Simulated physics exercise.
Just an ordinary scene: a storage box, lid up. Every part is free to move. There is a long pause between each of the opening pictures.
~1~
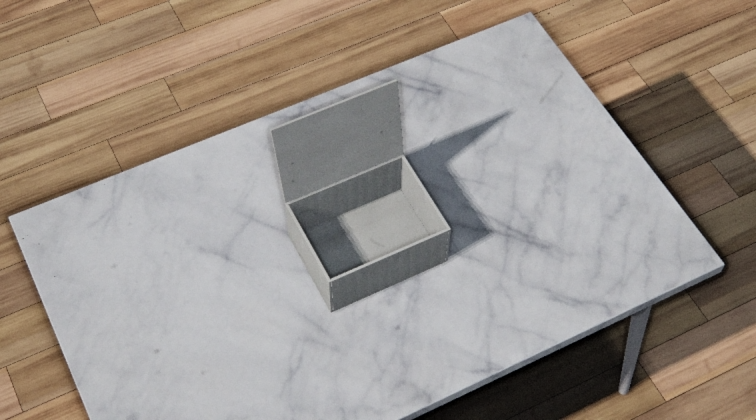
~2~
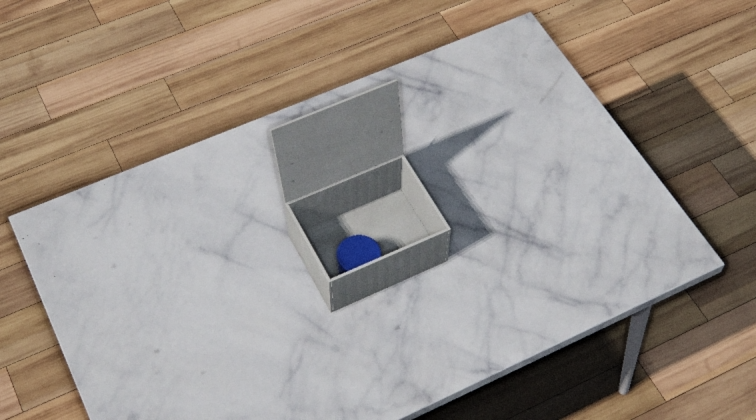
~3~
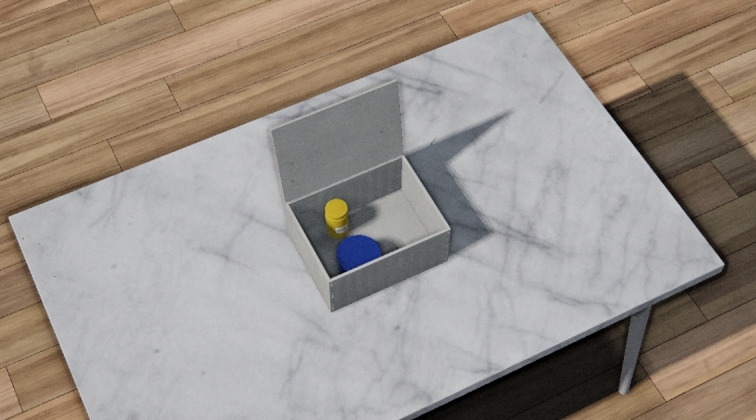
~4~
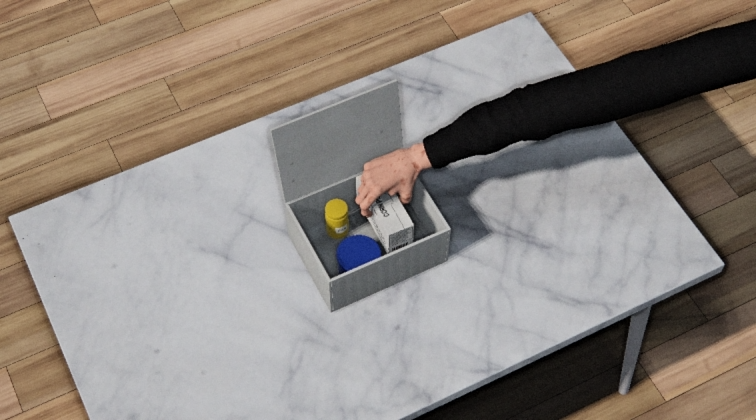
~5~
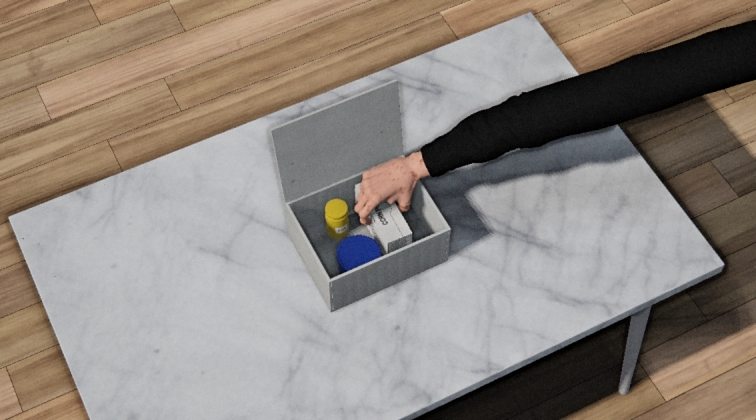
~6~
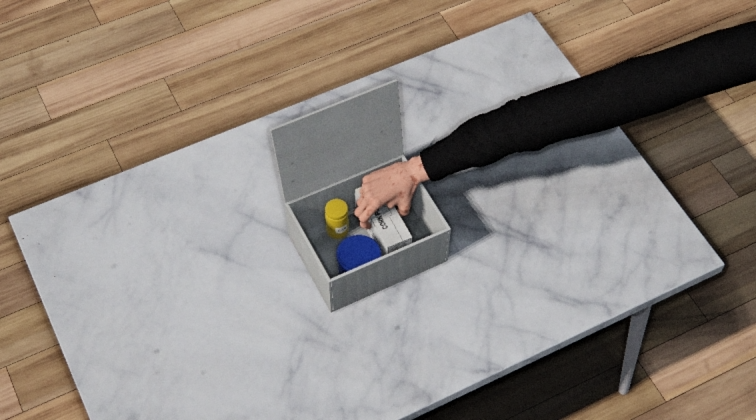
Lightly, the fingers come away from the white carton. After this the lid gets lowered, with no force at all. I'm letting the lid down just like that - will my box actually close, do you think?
Yes, it will close.
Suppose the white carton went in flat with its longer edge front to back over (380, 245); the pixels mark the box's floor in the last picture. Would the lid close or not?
The lid goes all the way down.
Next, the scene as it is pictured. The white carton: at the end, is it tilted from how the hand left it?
Observation: The white carton keeps the set orientation.
Then, 1.50 s on from there, lid 68° above the rim.
Then, 1.80 s on from there, lid 33° above the rim.
In the end, lid shut; all 3 unmoved. At the end, from the last picture's camera, white carton near (383, 223).
